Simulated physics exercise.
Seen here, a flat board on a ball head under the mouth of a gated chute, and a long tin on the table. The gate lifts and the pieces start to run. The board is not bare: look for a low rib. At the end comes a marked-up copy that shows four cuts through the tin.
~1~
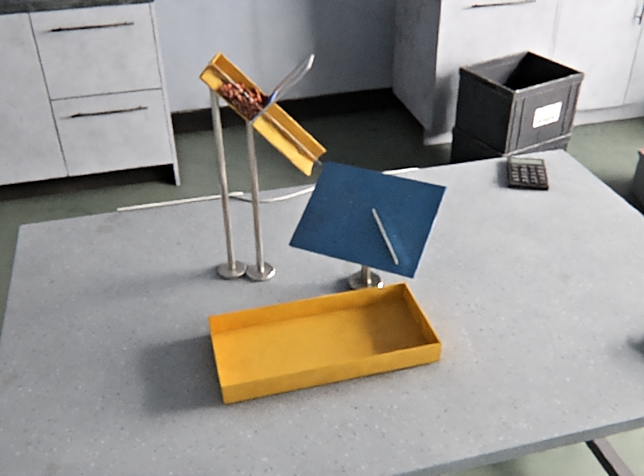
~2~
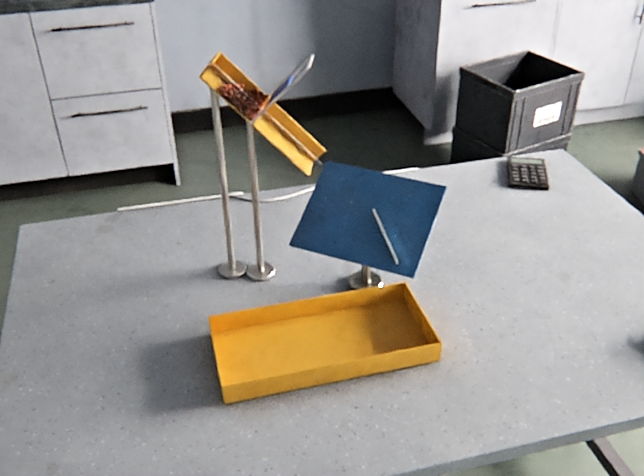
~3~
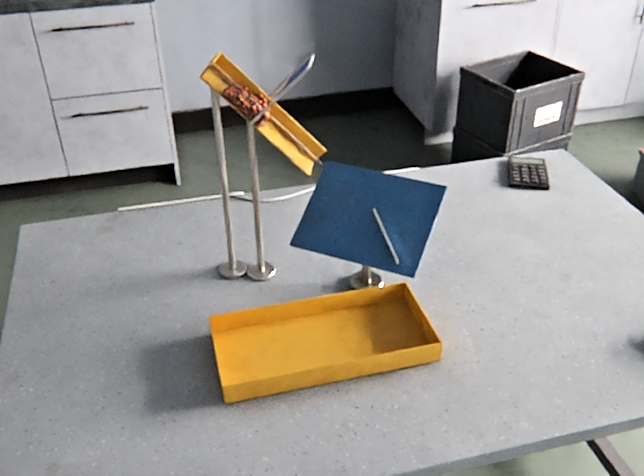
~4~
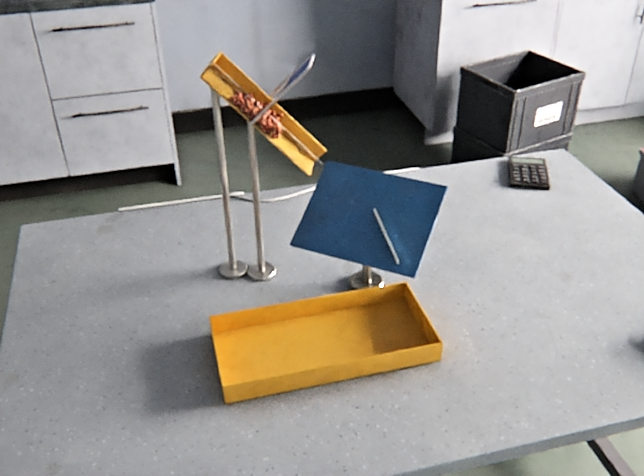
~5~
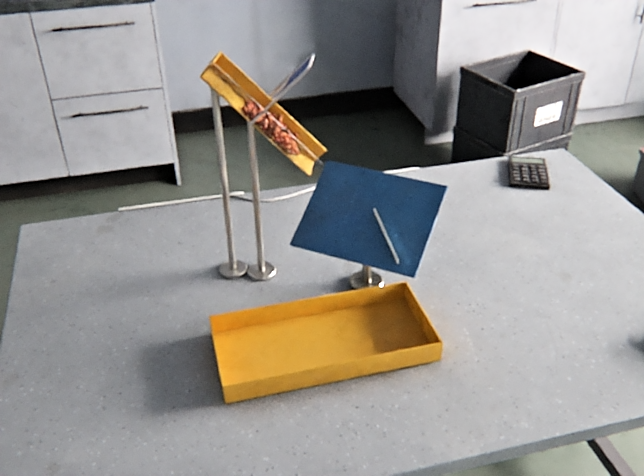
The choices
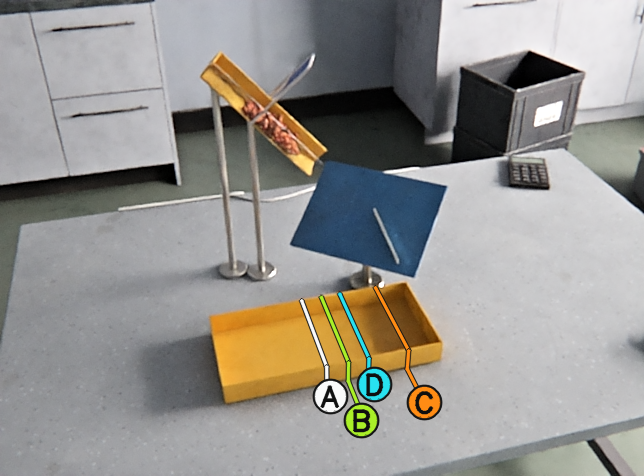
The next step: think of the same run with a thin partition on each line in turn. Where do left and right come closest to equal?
D.
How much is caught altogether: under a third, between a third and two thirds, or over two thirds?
Over two thirds.
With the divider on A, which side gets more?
Right.
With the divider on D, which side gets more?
Right.
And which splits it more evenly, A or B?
Line B.
On the marked copy, line A crosses the front rim at (326, 365); line B crosses the front rim at (348, 361); line C crosses the front rim at (408, 349); line D crosses the front rim at (368, 357).
For line A, of what is caught, just a few on the left of the divider, almost all on the right.
For line B, of what is caught, about a tenth on the left of the divider, the larger part on the right.
For line C, of what is caught, the larger part on the left of the divider, about a tenth on the right.
For line D, of what is caught, roughly a third on the left of the divider, roughly two thirds on the right.
